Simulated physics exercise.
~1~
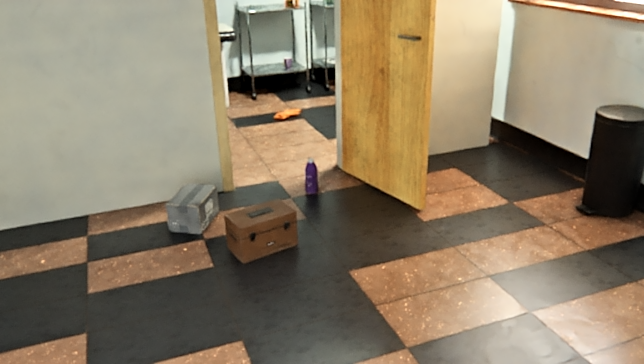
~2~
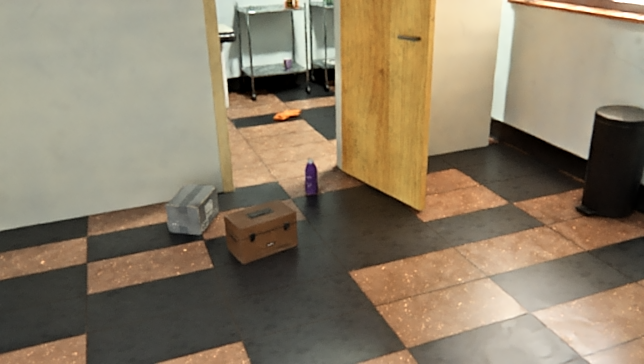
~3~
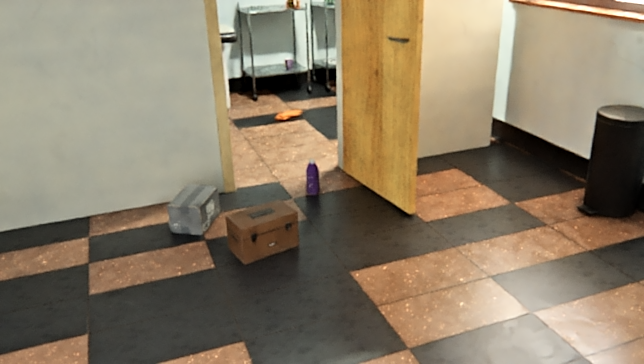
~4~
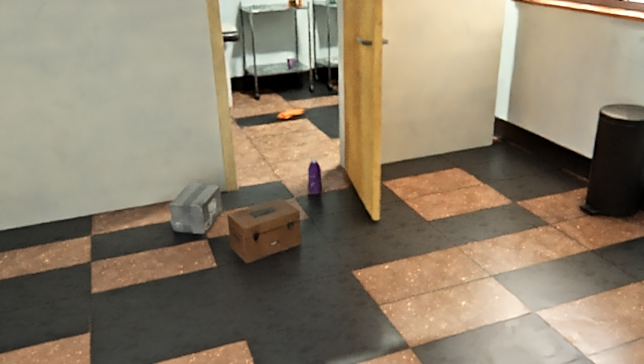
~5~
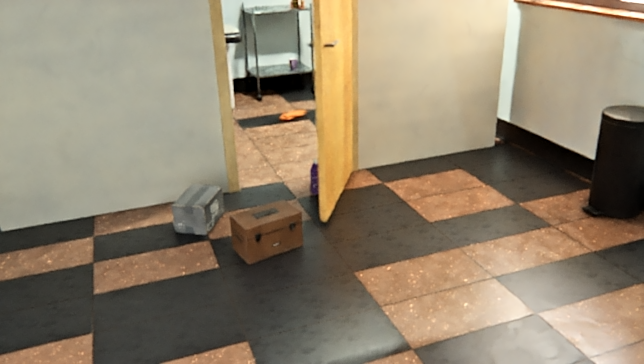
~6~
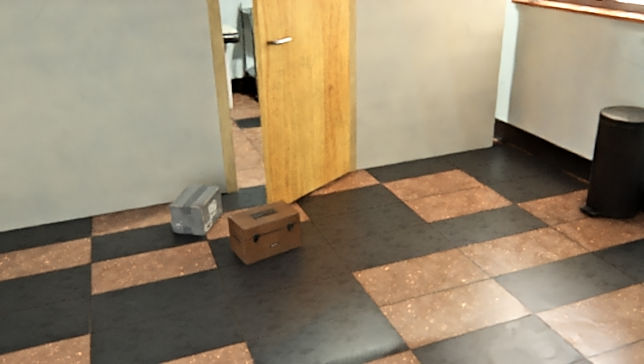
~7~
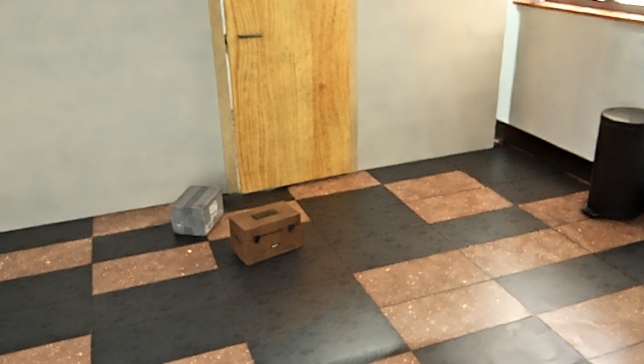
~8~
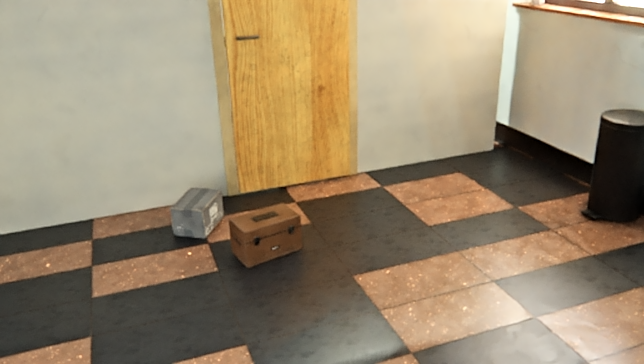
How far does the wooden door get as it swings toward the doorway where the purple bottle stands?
It swings all the way across and ends fully shut in the doorway, with the bottle no longer in sight.
